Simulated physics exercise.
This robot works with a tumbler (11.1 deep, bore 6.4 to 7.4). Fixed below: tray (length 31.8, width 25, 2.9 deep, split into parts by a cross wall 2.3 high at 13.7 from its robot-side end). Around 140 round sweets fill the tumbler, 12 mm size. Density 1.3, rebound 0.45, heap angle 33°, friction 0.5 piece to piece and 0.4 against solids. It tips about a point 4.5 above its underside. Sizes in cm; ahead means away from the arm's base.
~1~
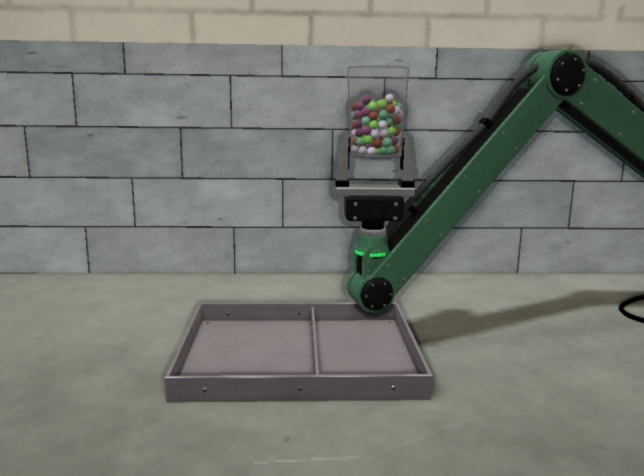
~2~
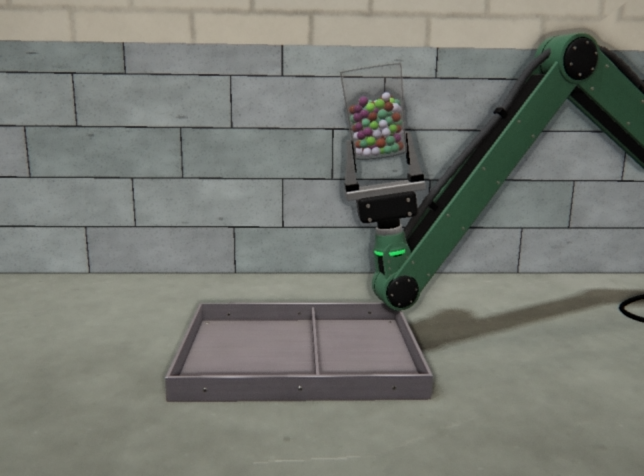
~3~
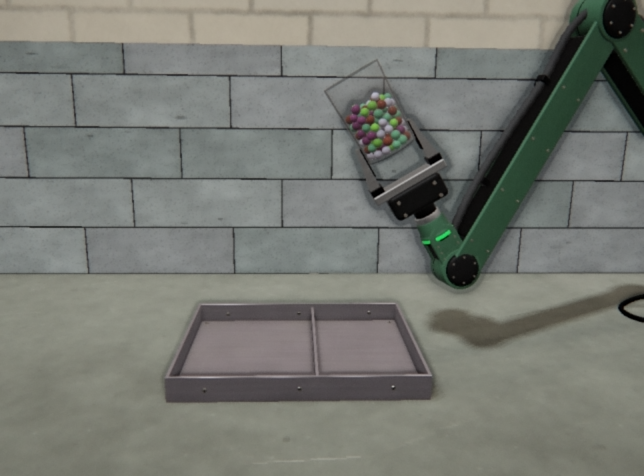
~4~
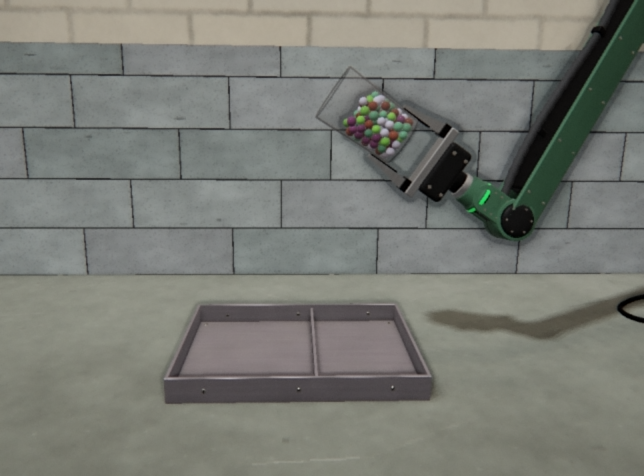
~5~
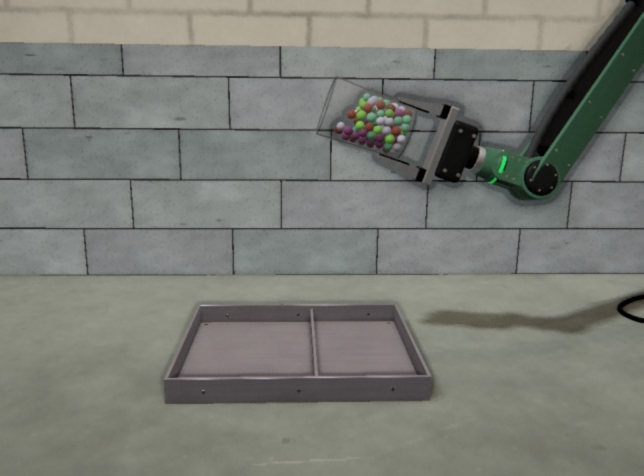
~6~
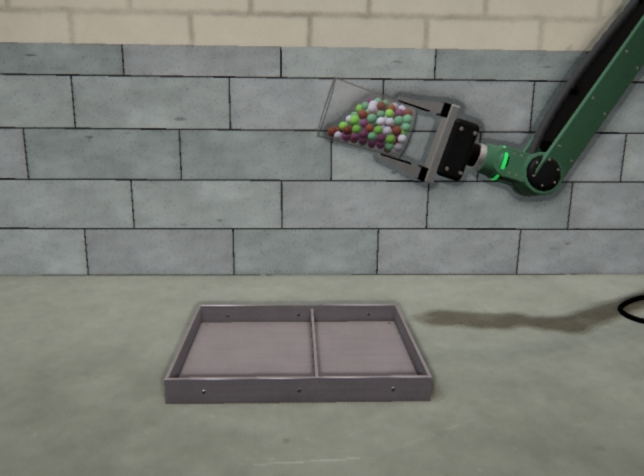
A green robot arm holds a clear tumbler of colourful round sweets upright above and behind a shallow divided tray. The arm draws back to the right as it tilts the tumbler leftward, steeply at first, then only slightly more, while the sweets shift along its lower side toward the rim.
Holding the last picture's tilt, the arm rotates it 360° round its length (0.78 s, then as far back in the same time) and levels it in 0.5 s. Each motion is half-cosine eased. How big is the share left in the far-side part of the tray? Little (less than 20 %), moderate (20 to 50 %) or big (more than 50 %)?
In the far-side part of the tray the share is little, less than 20 %.
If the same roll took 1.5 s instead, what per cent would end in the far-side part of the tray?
In that case some 10 per cent.
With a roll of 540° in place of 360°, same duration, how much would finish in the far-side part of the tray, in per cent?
It would be near 5 per cent.
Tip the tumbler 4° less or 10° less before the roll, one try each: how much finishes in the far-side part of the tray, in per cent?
About 5 and 0 per cent.
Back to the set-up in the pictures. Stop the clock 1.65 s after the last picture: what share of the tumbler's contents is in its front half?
Roughly 40 per cent.
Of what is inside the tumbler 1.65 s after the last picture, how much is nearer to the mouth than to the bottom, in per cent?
Roughly 35 per cent.
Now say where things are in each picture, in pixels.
Tumbler middle at (377, 114), upright; upper third of the load around (375, 109), from x 355 to 400, top at y 100; 145 in the tumbler, in the first picture.
Tumbler middle at (376, 113), tipped 9°; upper third of the load around (376, 110), from x 355 to 400, top at y 95, in the second picture.
Tumbler middle at (372, 115), tipped 31°; upper third of the load around (376, 111), from x 350 to 405, top at y 95, in the third picture.
Tumbler middle at (368, 118), tipped 56°; upper third of the load around (375, 112), from x 345 to 410, top at y 95, in the fourth picture.
Tumbler middle at (367, 120), tipped 71°; upper third of the load around (375, 113), from x 340 to 405, top at y 100, in the fifth picture.
Tumbler middle at (368, 121), tipped 73°; upper third of the load around (378, 114), from x 330 to 410, top at y 100; 145 in the tumbler, in the sixth picture.
Then, 0.82 s after the last picture, tipped 73°, highest piece 35 above the table; 143 in the tumbler, 2 in the far-side part.
Then, 1.65 s after the last picture, tipped 68°, highest piece 35 above the table; 137 in the tumbler, 7 in the far-side part, 1 in flight or on a rim.
Then, 2.26 s after the last picture, upright, highest piece 38 above the table; 137 in the tumbler, 8 in the far-side part.
Then, 2.96 s after the last picture, upright, highest piece 38 above the table; 137 in the tumbler, 8 in the far-side part.
Final count, 137 in the tumbler, 8 in the far-side part. That is 6 % in the far-side part of the tray.
